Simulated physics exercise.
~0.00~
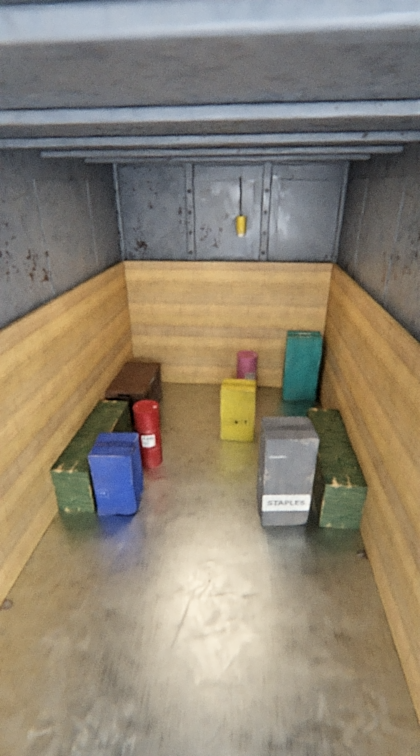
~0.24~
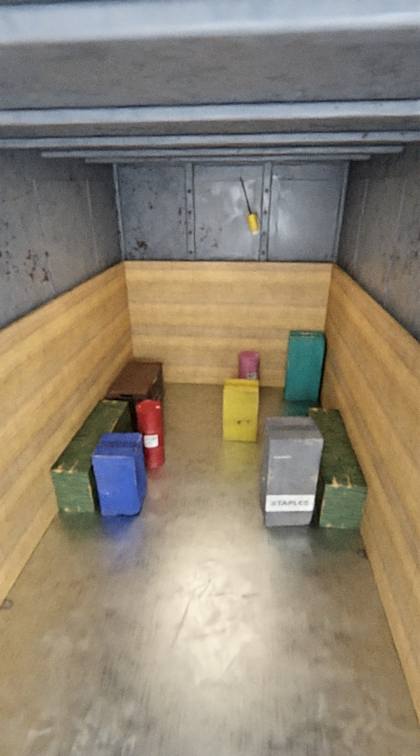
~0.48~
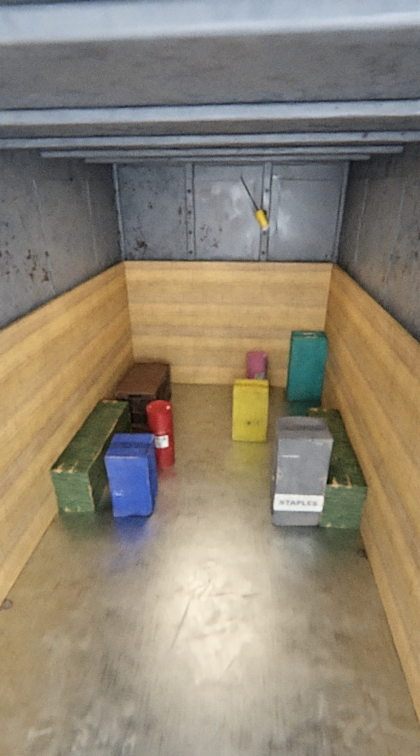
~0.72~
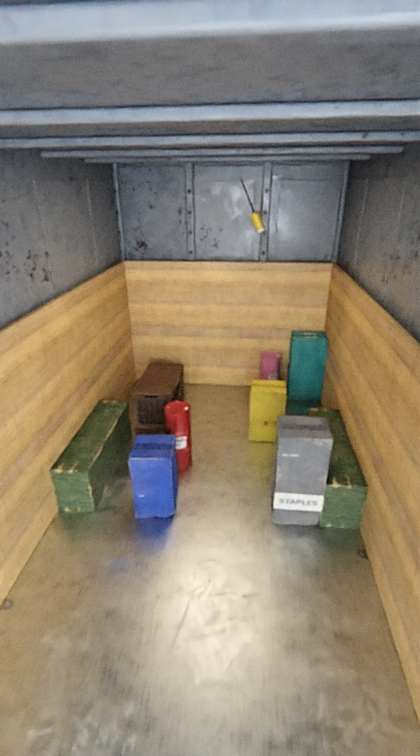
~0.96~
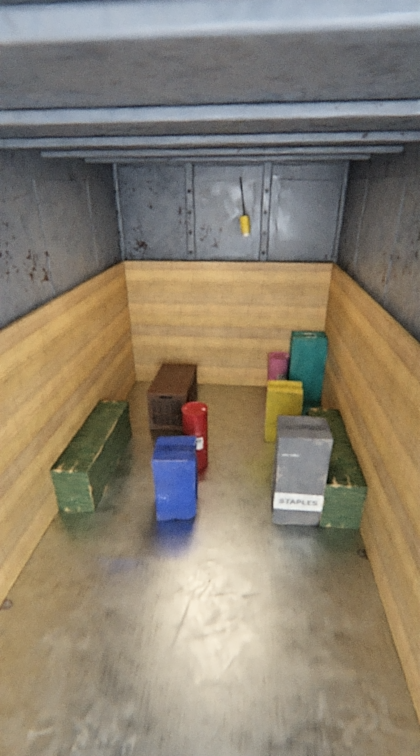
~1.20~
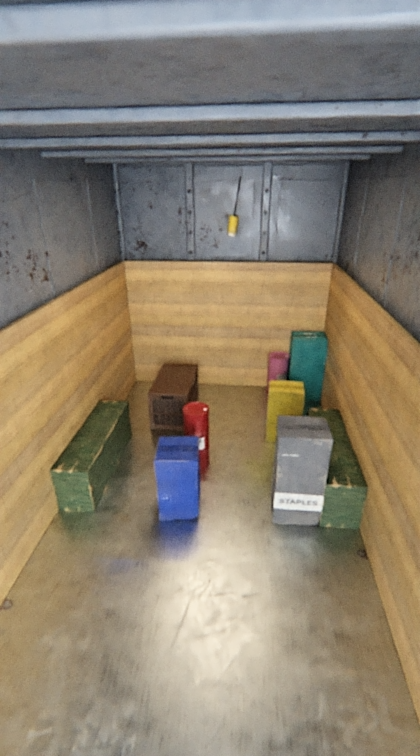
Several coloured boxes slide to the right across the metal floor of a van's load bay, seen from the rear looking towards the cab. A blue box, a red canister and a brown chest stand on the left, with yellow, grey, pink and turquoise items on the right, between green wheel boxes. A yellow-ended object hanging at the far wall swings right as the blue, red, brown, yellow and pink items start to shift. They keep sliding while the hanging object swings back. Finally they stop, still upright, with the turquoise and grey boxes about where they began.
